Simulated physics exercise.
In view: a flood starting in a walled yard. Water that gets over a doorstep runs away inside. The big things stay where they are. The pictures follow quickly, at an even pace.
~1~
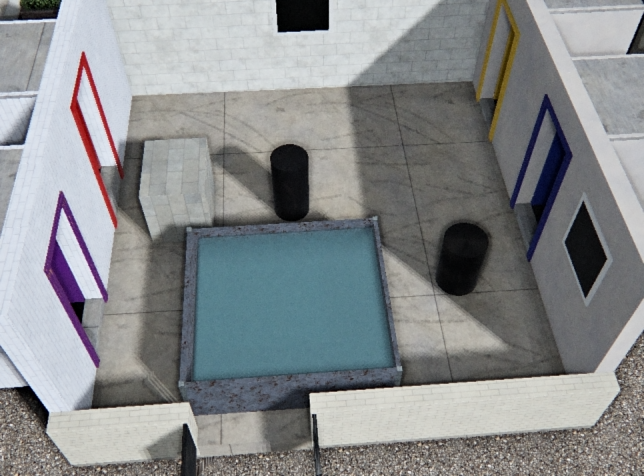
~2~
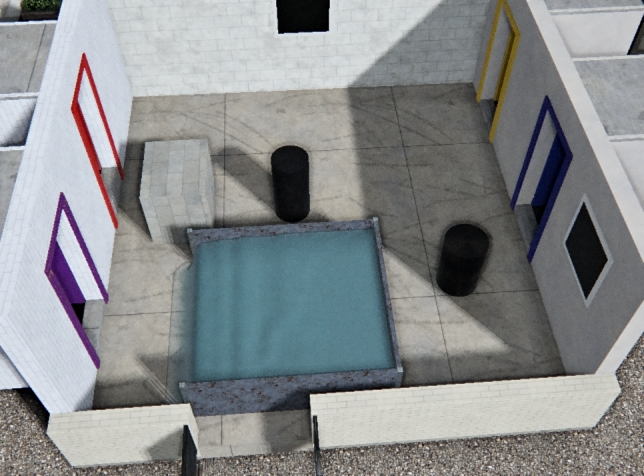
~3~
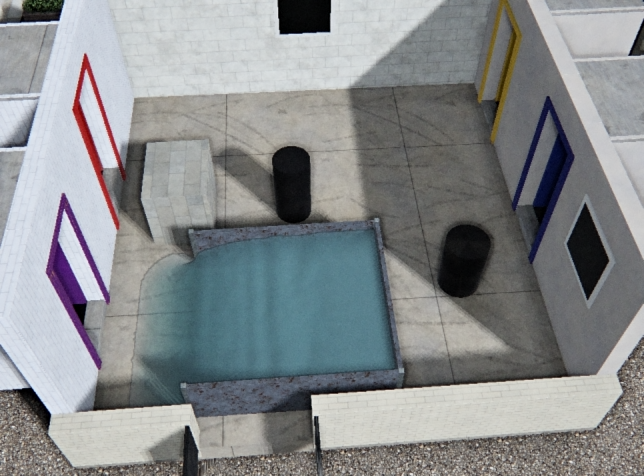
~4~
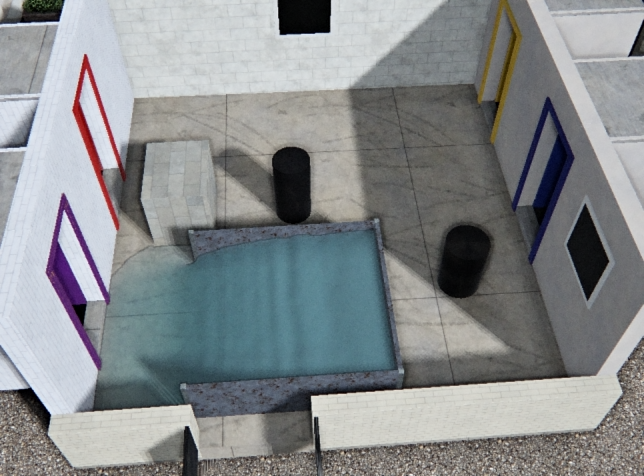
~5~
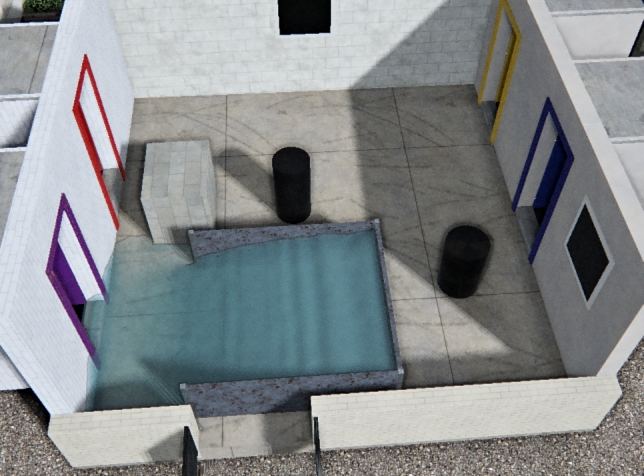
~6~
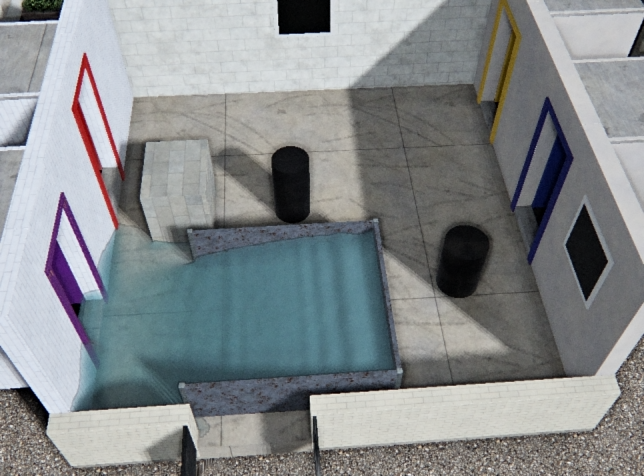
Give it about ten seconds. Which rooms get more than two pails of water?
In the end: The blue door holds within the limit; the purple door floods; the red door holds within the limit; the yellow door floods.
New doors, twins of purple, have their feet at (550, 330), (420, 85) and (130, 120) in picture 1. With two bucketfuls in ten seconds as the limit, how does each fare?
In turn: Stays under, holds, passes that mark.
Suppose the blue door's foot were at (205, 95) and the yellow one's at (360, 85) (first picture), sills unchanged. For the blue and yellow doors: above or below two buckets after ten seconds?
In short: The blue door is over; the yellow door holds.
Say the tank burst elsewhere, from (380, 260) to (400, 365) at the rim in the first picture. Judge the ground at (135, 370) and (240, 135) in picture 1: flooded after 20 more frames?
In that order: Not flooded, not flooded.
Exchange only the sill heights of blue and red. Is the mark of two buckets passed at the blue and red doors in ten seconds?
The blue one holds, the red one passes that mark.
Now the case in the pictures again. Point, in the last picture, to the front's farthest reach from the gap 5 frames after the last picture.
Around (128, 147).
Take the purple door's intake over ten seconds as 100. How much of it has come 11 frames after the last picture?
About 60 per cent.
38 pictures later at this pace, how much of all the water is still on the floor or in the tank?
Near 78 in a hundred.
A moment on, water covers 20 % of the floor; the blue door not reached, the purple door far over two buckets in, the red door wet at the sill, nothing in, the yellow door not reached.
Next, water covers 25 % of the floor; the blue door not reached, the purple door far over two buckets in, the red door wet at the sill, nothing in, the yellow door not reached.
Then, water covers 40 % of the floor; the blue door not reached, the purple door far over two buckets in, the red door wet at the sill, nothing in, the yellow door not reached.
Later, water covers 85 % of the floor; the blue door wet at the sill, nothing in, the purple door far over two buckets in, the red door wet at the sill, nothing in, the yellow door over two buckets in.
In the end, water covers 95 % of the floor; the blue door wet at the sill, nothing in, the purple door far over two buckets in, the red door wet at the sill, nothing in, the yellow door over two buckets in.
